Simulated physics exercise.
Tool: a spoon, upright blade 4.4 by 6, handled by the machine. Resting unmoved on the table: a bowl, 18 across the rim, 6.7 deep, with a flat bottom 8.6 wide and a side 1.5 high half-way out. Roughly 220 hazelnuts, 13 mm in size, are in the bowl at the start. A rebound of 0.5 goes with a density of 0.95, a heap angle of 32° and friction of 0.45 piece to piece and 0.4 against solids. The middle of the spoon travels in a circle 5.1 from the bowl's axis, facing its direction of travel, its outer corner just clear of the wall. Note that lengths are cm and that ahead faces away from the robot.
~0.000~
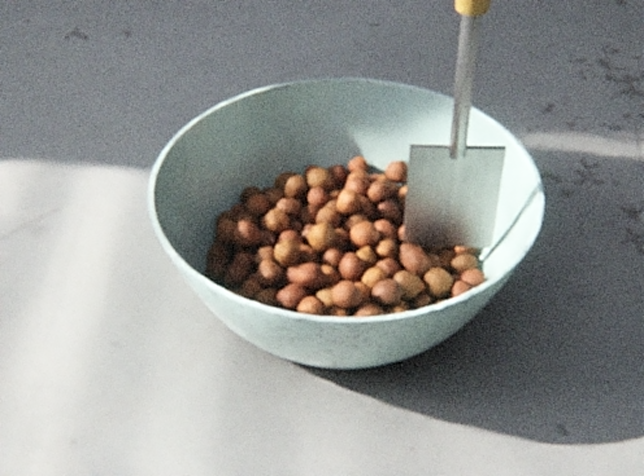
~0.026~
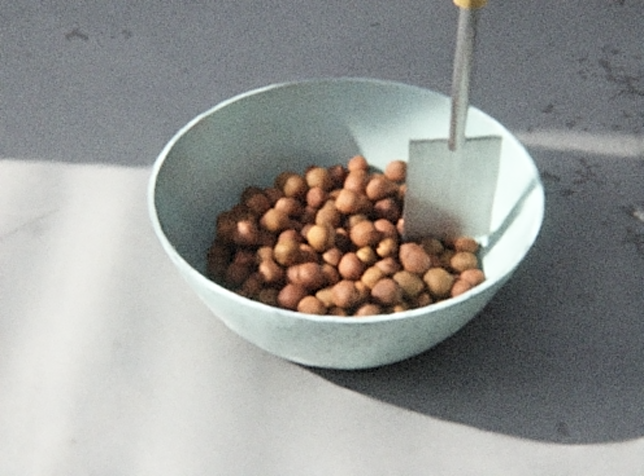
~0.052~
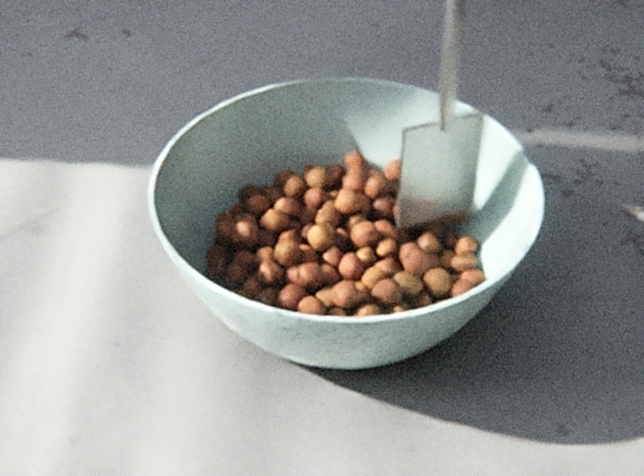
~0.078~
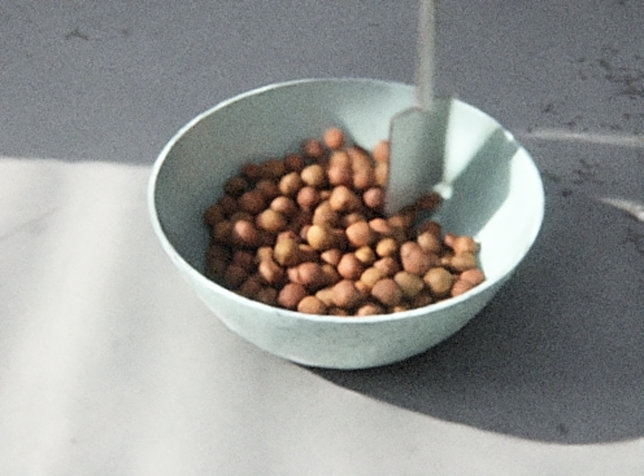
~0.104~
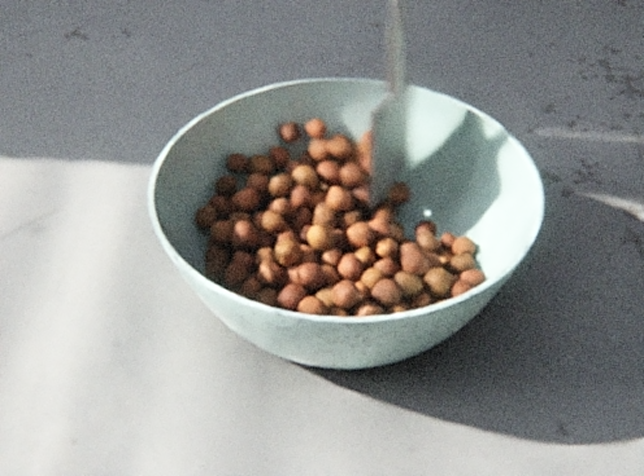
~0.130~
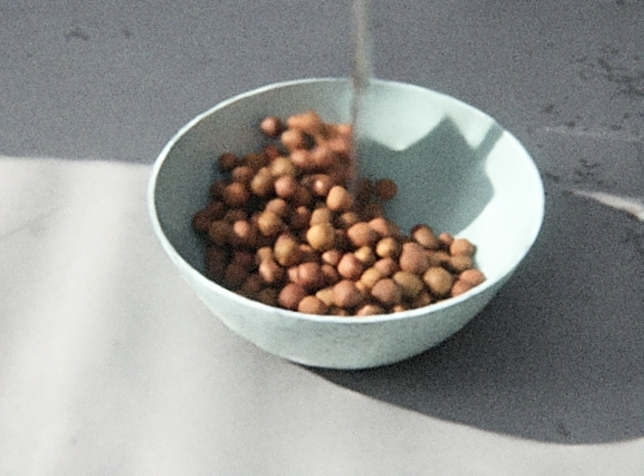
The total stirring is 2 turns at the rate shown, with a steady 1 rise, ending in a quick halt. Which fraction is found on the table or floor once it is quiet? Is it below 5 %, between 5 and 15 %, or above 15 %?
Above 15 %.
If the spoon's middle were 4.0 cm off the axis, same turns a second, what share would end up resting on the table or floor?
In that case some 25 per cent.
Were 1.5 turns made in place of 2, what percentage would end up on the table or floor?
Roughly 15 per cent.
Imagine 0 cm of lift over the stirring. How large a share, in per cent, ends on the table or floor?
I'd put it at about 30 per cent.
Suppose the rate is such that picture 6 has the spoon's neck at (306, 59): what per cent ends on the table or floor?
Some 30 %.
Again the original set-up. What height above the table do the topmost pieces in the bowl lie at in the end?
About 4.0 cm.
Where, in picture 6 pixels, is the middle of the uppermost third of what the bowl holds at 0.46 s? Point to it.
Near (457, 228).
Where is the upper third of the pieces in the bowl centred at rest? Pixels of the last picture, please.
I'd say close to (346, 238).
After 0.46 s, 332° round, highest piece 9 above the table; 195 in the bowl, 14 on the table or floor, 12 in flight or on the tool.
After 0.79 s, 220° round, highest piece 7 above the table; 177 in the bowl, 42 on the table or floor, 2 in flight or on the tool.
After 1.15 s, 0° round, highest piece 4 above the table; 175 in the bowl, 46 on the table or floor.
After 1.85 s, 0° round, highest piece 4 above the table; 175 in the bowl, 46 on the table or floor.
At rest, 175 in the bowl, 46 on the table or floor. That is 21 % on the table or floor.
